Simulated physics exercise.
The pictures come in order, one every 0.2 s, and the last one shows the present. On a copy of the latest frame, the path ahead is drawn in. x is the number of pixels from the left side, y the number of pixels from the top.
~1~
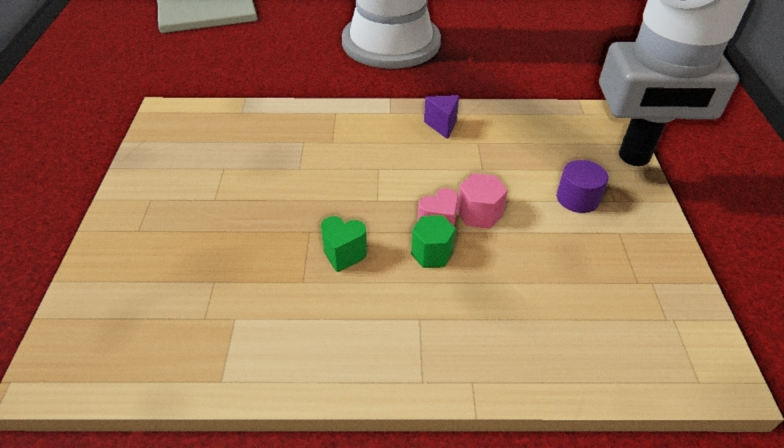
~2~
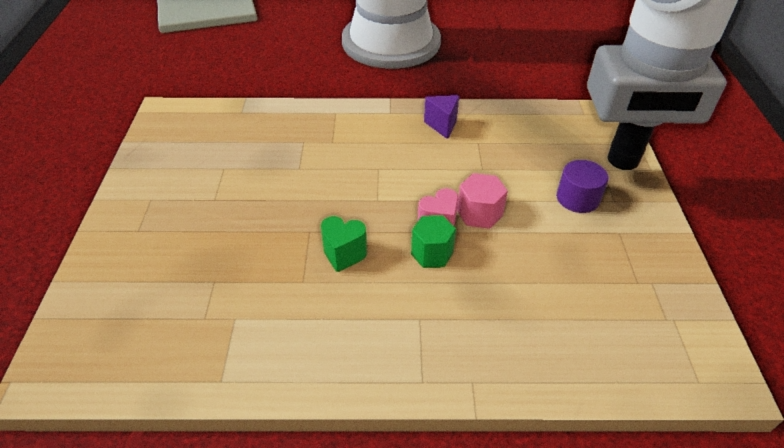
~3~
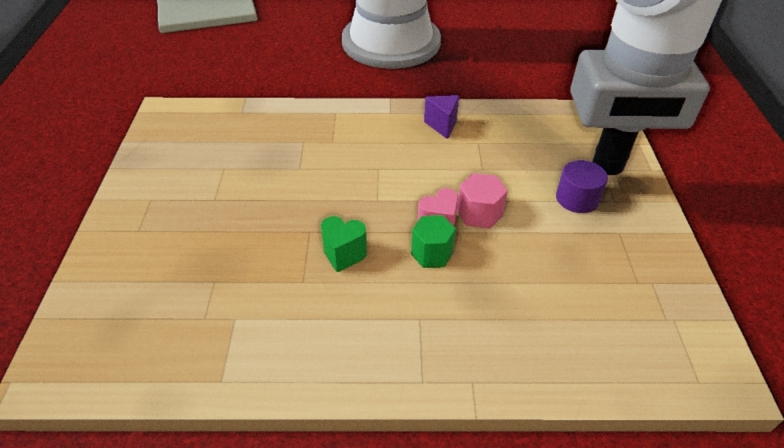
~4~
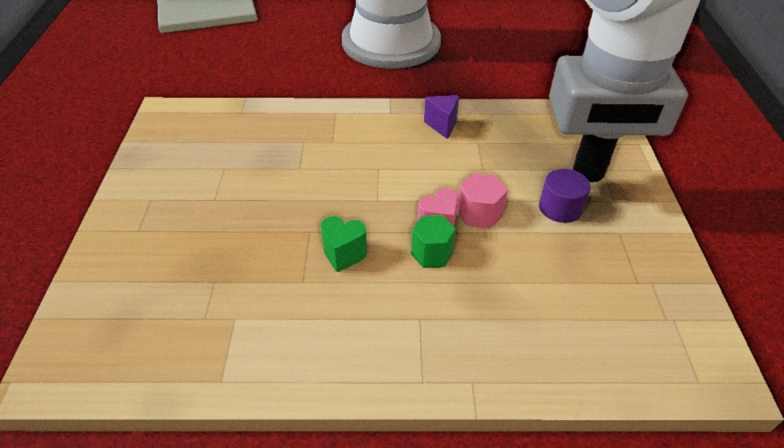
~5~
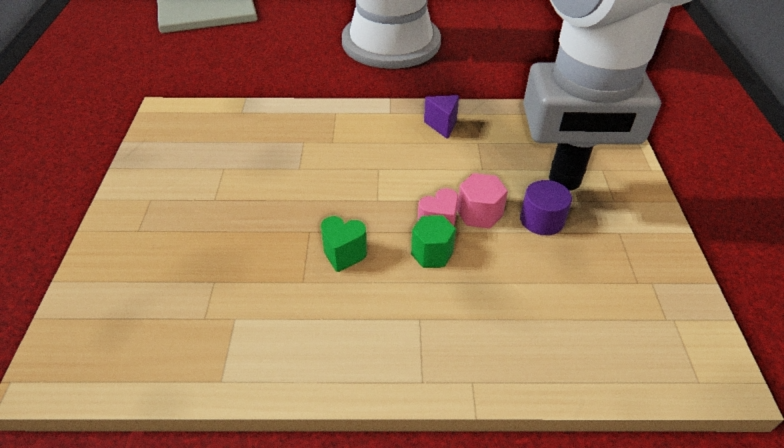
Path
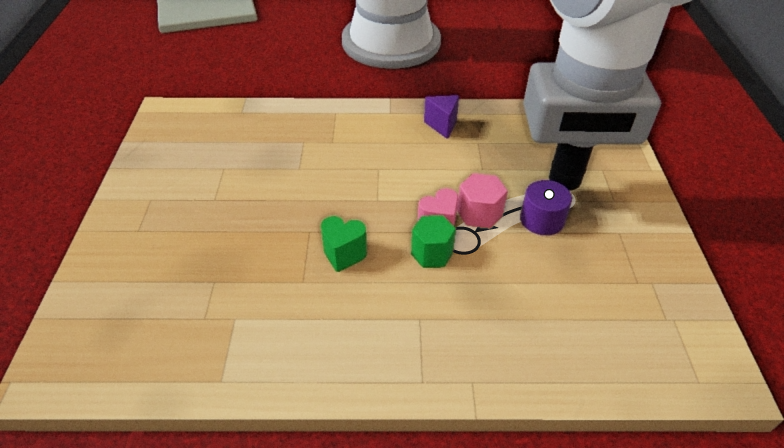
A robot arm moves left and pushes the purple round block toward the viewer's left.
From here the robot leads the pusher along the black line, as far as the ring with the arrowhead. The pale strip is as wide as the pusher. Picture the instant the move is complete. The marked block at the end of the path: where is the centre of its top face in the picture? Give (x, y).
If I read the scene right, the answer is (519, 224).
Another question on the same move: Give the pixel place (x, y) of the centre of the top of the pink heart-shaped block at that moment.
So, by the moment the path ends, you'll find the top centre of the pink heart-shaped block at (408, 200).
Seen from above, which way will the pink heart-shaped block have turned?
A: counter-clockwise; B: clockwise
(A)
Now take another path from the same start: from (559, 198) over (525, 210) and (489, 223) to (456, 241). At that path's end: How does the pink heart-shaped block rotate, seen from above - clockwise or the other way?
It spins against the clock.
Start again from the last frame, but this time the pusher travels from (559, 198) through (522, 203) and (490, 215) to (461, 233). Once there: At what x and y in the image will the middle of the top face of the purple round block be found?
It is going to be at (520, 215).
Path on the board, from (559, 198) by way of (507, 213) to (462, 240); the dot is on the purple round block.
The first path, step by step. One third of the way, pusher at (528, 190); purple round block at (530, 210).
Two thirds of the way, pusher at (495, 204); pink heart-shaped block at (424, 200), turned 45° anticlockwise; pink hexagonal block at (458, 189), turned 40° clockwise; purple round block at (520, 223).
At the end, pusher at (465, 223); green hexagonal block in place; pink heart-shaped block at (408, 200), turned 35° anticlockwise; pink hexagonal block at (444, 190), turned 65° clockwise; purple round block at (519, 224).
